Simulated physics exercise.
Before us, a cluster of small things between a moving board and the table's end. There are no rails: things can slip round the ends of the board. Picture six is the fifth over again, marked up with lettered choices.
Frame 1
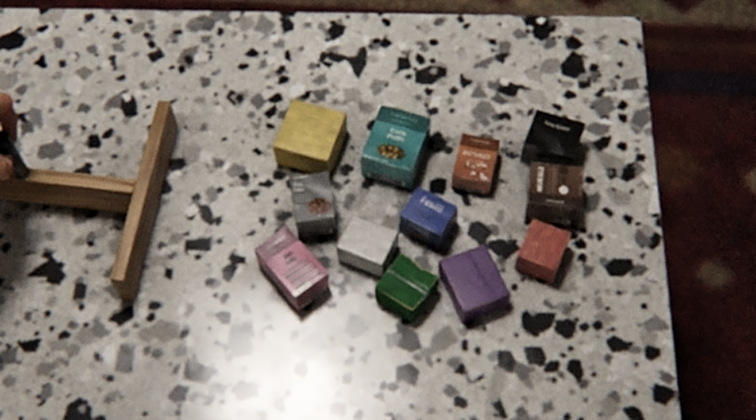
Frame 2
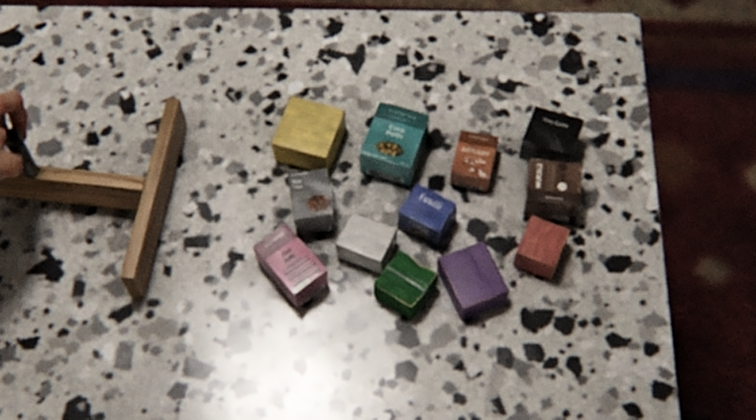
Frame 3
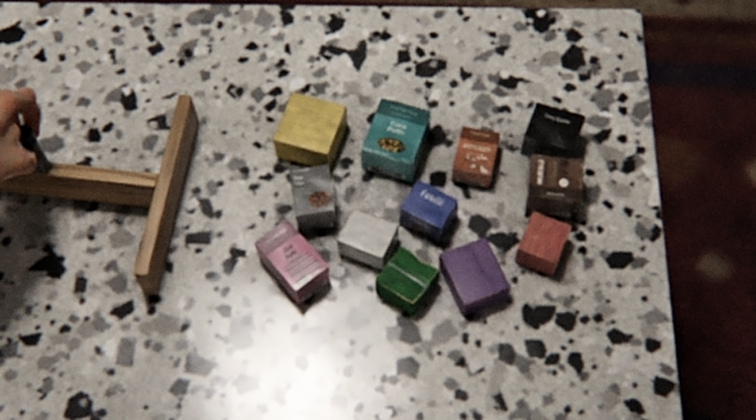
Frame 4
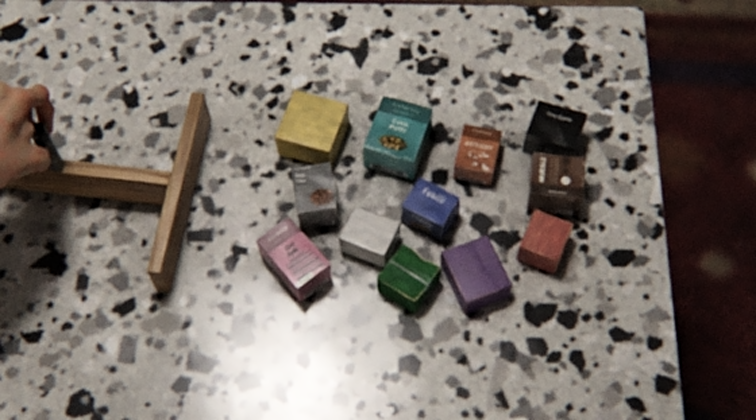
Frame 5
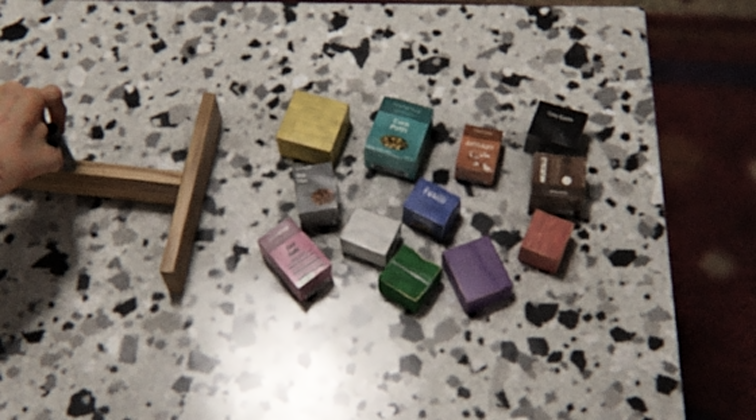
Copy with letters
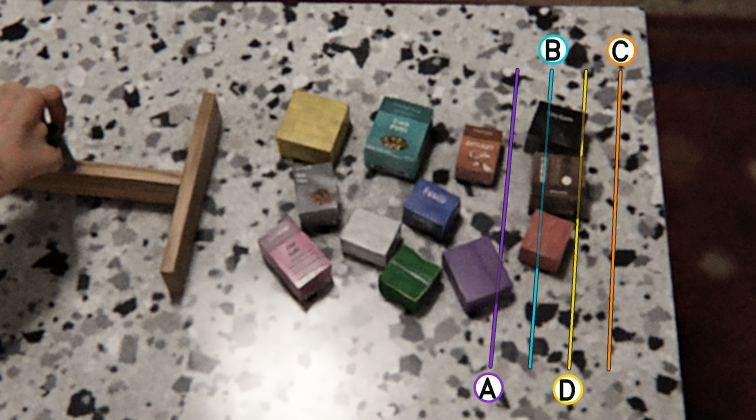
The clip shows a hand at the left sliding a T-shaped wooden board slowly rightward across a speckled tabletop, while a cluster of small colourful boxes and blocks stays essentially still, with a gap remaining between them and the board.
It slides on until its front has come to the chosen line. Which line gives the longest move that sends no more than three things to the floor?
B is the last line within the limit.
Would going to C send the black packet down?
By then, yes.
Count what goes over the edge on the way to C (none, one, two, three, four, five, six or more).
By then, six or more.
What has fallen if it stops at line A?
The black packet goes over.
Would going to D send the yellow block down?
By then, no.
On the marked copy, A at (505, 208); B at (542, 209); C at (615, 210); D at (578, 210).
With B. Early on, board (315, 181); yellow block (365, 128); pink packet (342, 275).
Further on, board (442, 183); black packet (636, 129); brown packet (613, 203).
At the end, board (540, 184); black packet over the edge; brown packet over the edge; three fallen.
As for the rest, A is within the limit but short; C drops eight; D drops five.
